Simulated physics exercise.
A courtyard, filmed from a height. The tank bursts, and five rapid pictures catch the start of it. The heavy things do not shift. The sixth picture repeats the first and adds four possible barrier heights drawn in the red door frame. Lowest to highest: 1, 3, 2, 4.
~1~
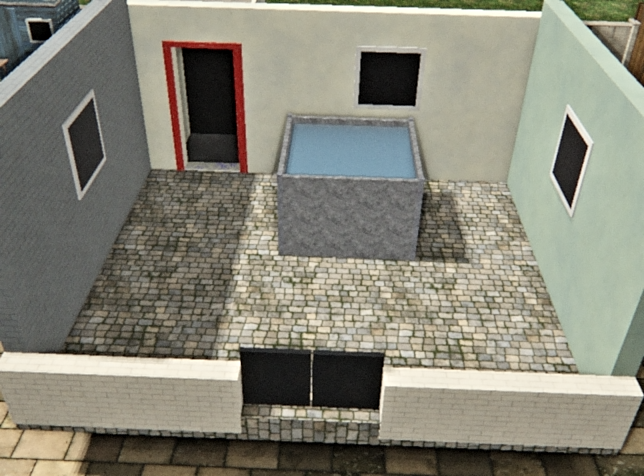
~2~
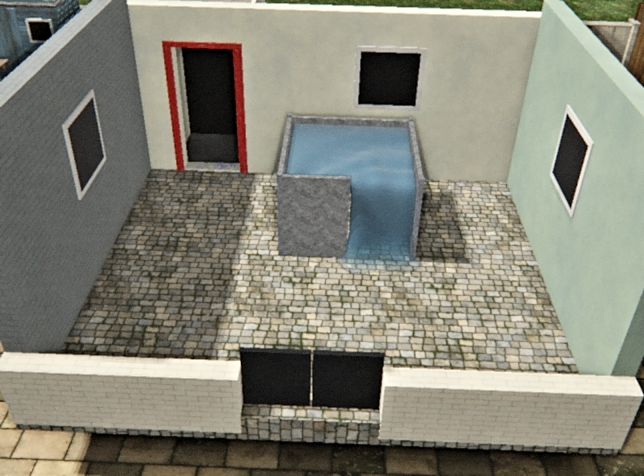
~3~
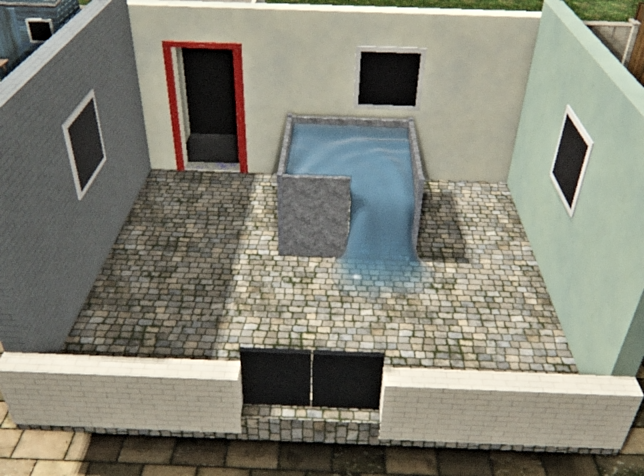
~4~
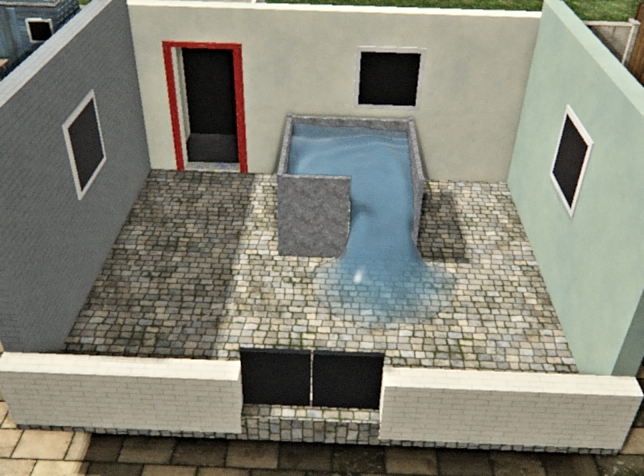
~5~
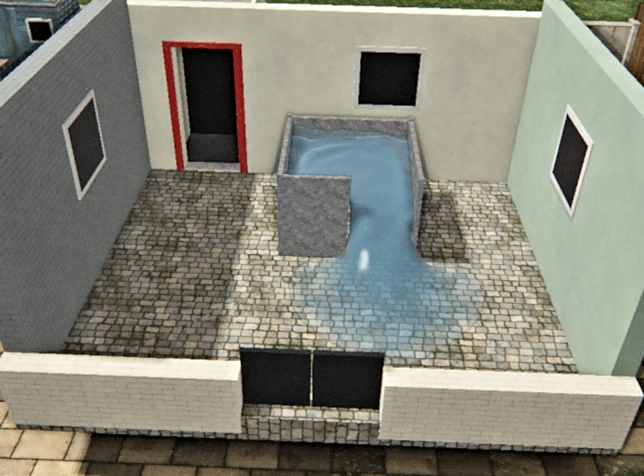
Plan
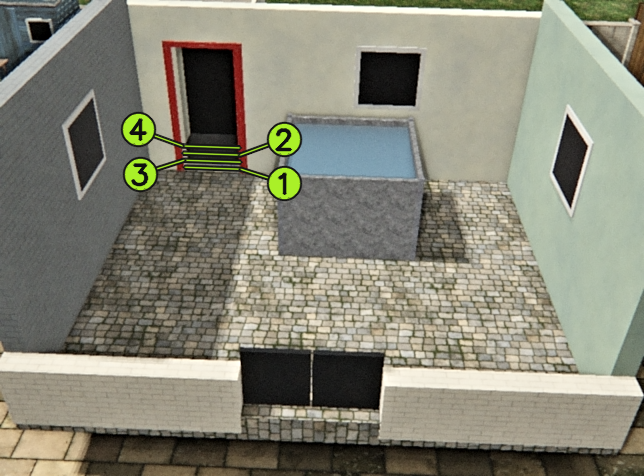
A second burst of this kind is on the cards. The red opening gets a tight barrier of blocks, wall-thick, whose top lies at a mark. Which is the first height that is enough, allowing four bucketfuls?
Use height 3.
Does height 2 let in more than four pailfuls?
No, not at all.
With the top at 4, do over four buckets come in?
No, not at all.
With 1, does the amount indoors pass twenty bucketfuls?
Yes, clearly.
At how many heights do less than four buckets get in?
Three of the four.
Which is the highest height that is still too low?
Height 1.
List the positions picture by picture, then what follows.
Water in the tank at rest, its middle at (350, 151); foot of the red doorway at (213, 171); shut gate at (312, 361).
Water covers 1 % of the ground and shows as far out as (414, 263).
Water covers 3 % of the ground and shows as far out as (350, 290).
Water covers 8 % of the ground and shows as far out as (391, 324).
Water covers 14 % of the ground and shows as far out as (361, 343).
On the marked copy, 1 at (212, 168); 2 at (211, 154); 3 at (212, 161); 4 at (211, 146); from the bottom up 1, 3, 2, 4.
With 1, dozens of bucketfuls pour in.
With 2, nothing gets over.
With 3, a splash gets over, under a bucket.
With 4, nothing gets over.
